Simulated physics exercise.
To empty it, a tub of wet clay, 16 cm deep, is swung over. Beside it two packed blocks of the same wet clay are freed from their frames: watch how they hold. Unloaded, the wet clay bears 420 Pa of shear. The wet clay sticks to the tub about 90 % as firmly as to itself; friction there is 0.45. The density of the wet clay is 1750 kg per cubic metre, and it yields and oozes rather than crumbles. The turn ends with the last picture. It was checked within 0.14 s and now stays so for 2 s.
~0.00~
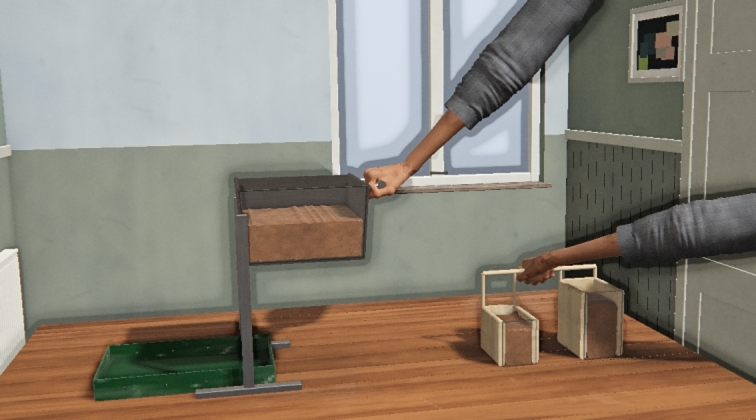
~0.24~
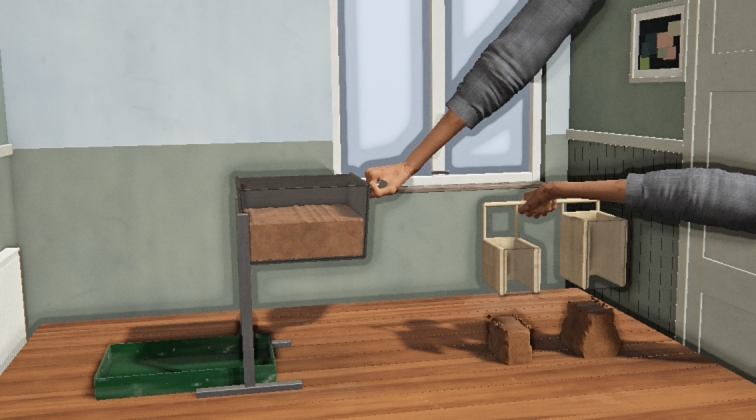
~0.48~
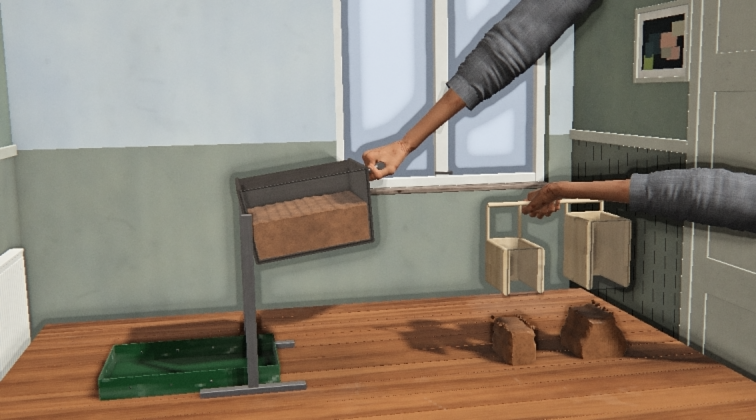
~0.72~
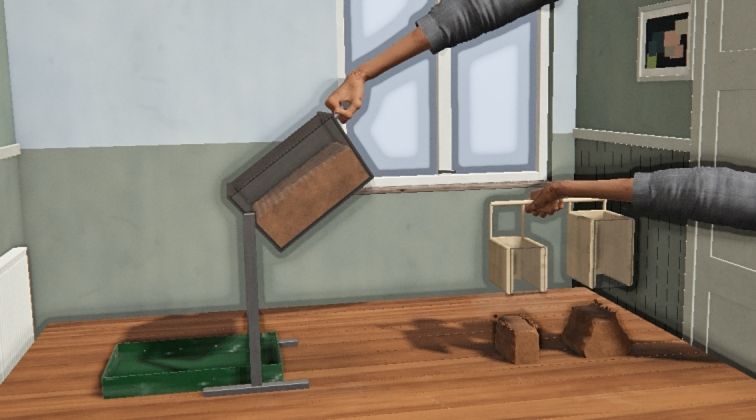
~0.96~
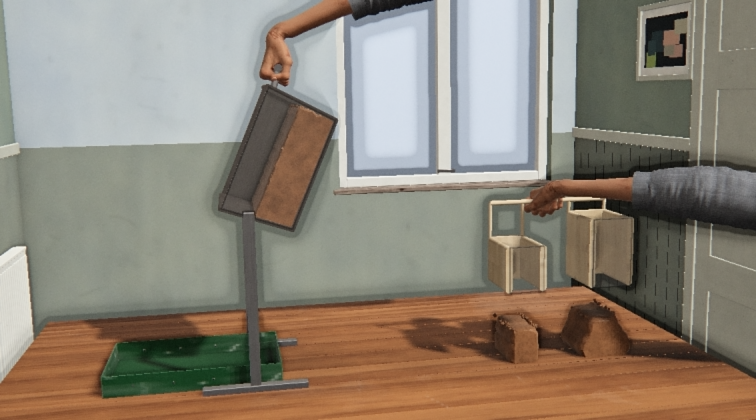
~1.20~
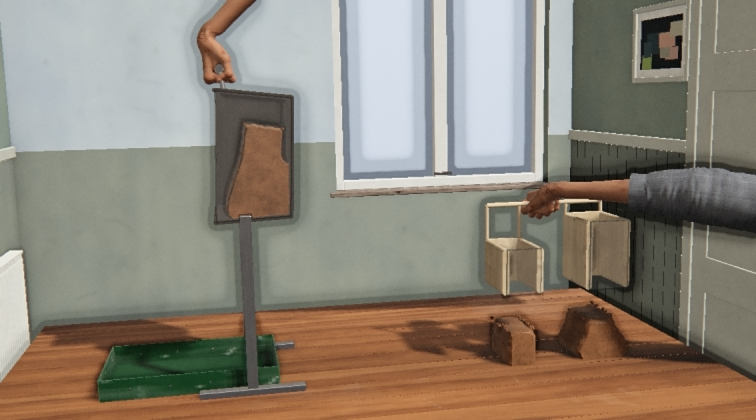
In a room with a wooden floor, one hand lifts two wooden moulds off brown clay blocks, which settle slightly, then another hand swings a clay-filled tub on a stand up and leftward onto its side, the clay shifting inside.
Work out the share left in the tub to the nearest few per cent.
About 49 %.
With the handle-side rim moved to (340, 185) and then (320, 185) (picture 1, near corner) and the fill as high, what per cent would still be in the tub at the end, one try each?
In turn about 65 %, 100 %.
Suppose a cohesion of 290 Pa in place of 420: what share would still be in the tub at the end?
Then about 45 %.
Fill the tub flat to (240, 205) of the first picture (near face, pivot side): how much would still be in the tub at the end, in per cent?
It would be near 40 %.
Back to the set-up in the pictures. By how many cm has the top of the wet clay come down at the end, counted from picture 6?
Roughly 11 cm.
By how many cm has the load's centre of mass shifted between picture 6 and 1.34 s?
About 5 cm.
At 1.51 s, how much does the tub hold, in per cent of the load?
Some 60 per cent.
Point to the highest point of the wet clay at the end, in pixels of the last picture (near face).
Around (277, 173).
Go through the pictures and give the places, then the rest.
The first frame shows handle-side rim at (365, 185), tilt 0 degrees; highest point of the wet clay at (360, 219); test blocks 9.3 cm, 14 cm high (left to right).
The second frame shows handle-side rim at (366, 185), tilt 0 degrees; highest point of the wet clay at (361, 219); test blocks 9.2 cm, 12 cm high (left to right).
The third frame shows handle-side rim at (364, 169), tilt 8 degrees; highest point of the wet clay at (361, 204); test blocks 9.2 cm, 11 cm high (left to right).
The fourth frame shows handle-side rim at (329, 117), tilt 37 degrees; highest point of the wet clay at (345, 149); test blocks 9.2 cm, 11 cm high (left to right).
The fifth frame shows handle-side rim at (267, 88), tilt 67 degrees; highest point of the wet clay at (298, 109); test blocks 9.2 cm, 11 cm high (left to right).
The sixth frame shows handle-side rim at (214, 92), tilt 88 degrees; highest point of the wet clay at (250, 126); test blocks 9.2 cm, 11 cm high (left to right).
By 1.34 s, the tub is at 88 degrees and holds 91 %.
By 1.51 s, the tub is at 88 degrees and holds 62 %.
By 1.68 s, the tub is at 88 degrees and holds 49 %.
By 1.85 s, the tub is at 88 degrees and holds 49 %.
By 3.20 s, at the end, the tub is at 88 degrees and holds 49 %.
